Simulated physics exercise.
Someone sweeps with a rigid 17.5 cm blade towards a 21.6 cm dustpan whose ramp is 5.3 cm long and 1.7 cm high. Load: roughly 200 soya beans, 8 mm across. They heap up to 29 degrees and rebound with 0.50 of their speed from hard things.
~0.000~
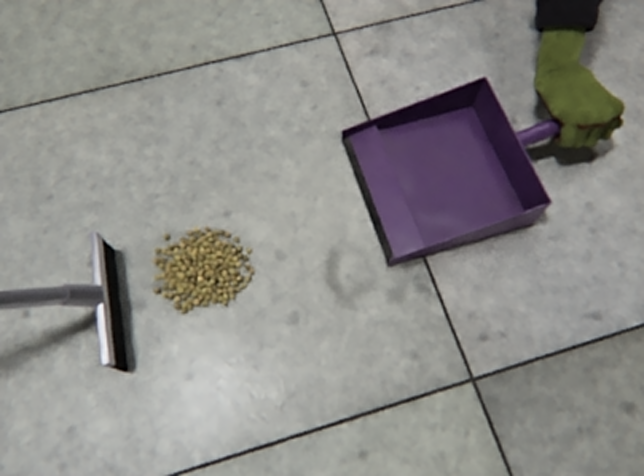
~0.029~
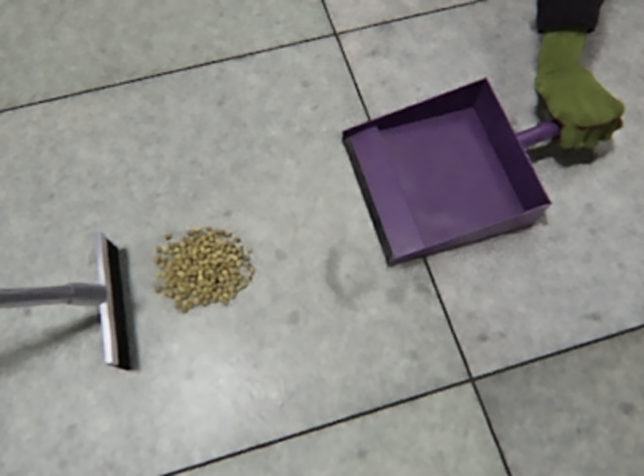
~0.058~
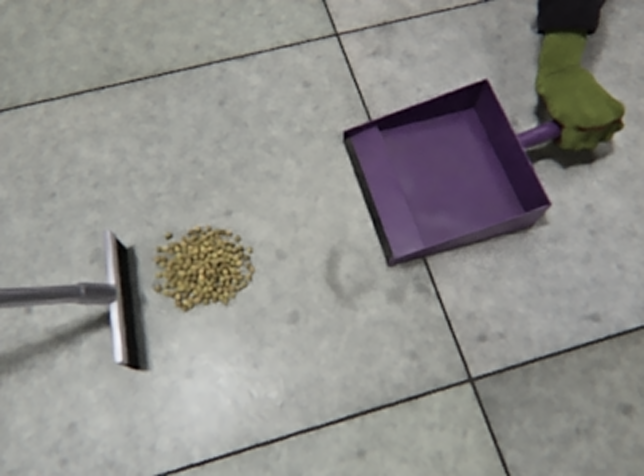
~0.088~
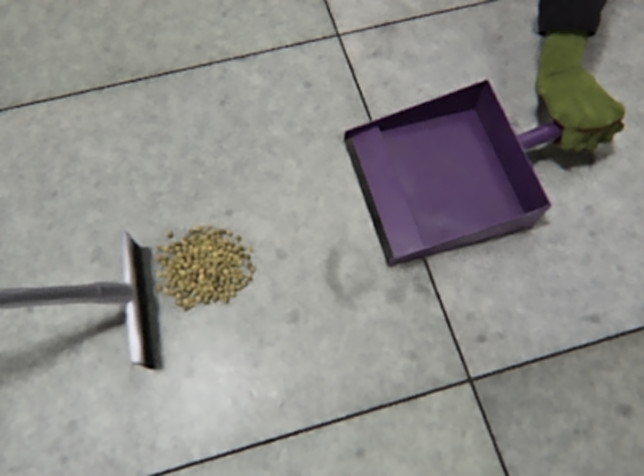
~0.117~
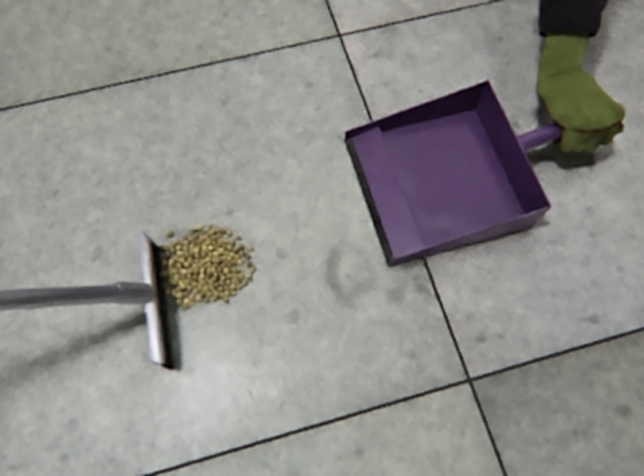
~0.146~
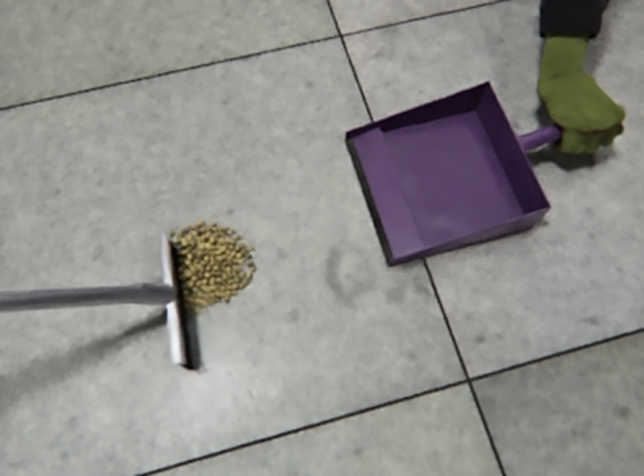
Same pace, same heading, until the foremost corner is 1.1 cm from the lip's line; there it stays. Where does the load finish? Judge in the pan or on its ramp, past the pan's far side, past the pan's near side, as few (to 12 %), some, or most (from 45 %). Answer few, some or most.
Pan few, far side few, near side some.
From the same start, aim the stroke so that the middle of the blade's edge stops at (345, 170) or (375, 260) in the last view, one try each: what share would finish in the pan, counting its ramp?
About 40 and 35 per cent.
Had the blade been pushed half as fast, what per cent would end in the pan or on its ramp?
In that case some 0 per cent.
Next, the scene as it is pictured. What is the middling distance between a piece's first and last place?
Some 24 cm.
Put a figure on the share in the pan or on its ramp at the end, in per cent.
Some 5 per cent.
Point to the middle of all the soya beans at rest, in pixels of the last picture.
Around (374, 235).
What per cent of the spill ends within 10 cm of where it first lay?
About 10 per cent.
After 0.32 s, middle of the blade 15 cm from the lip; 0 % over the lip, far side 0 %, near side 25 %.
After 0.43 s, middle of the blade 5 cm from the lip; 0 % over the lip, far side 0 %, near side 35 %.
After 0.68 s, middle of the blade 1 cm from the lip; 5 % over the lip, far side 5 %, near side 40 %.
In the end, at 1.8 s, pan 5 %, far side 5 %, near side 40 %, in front of the lip or behind the blade 55 %.
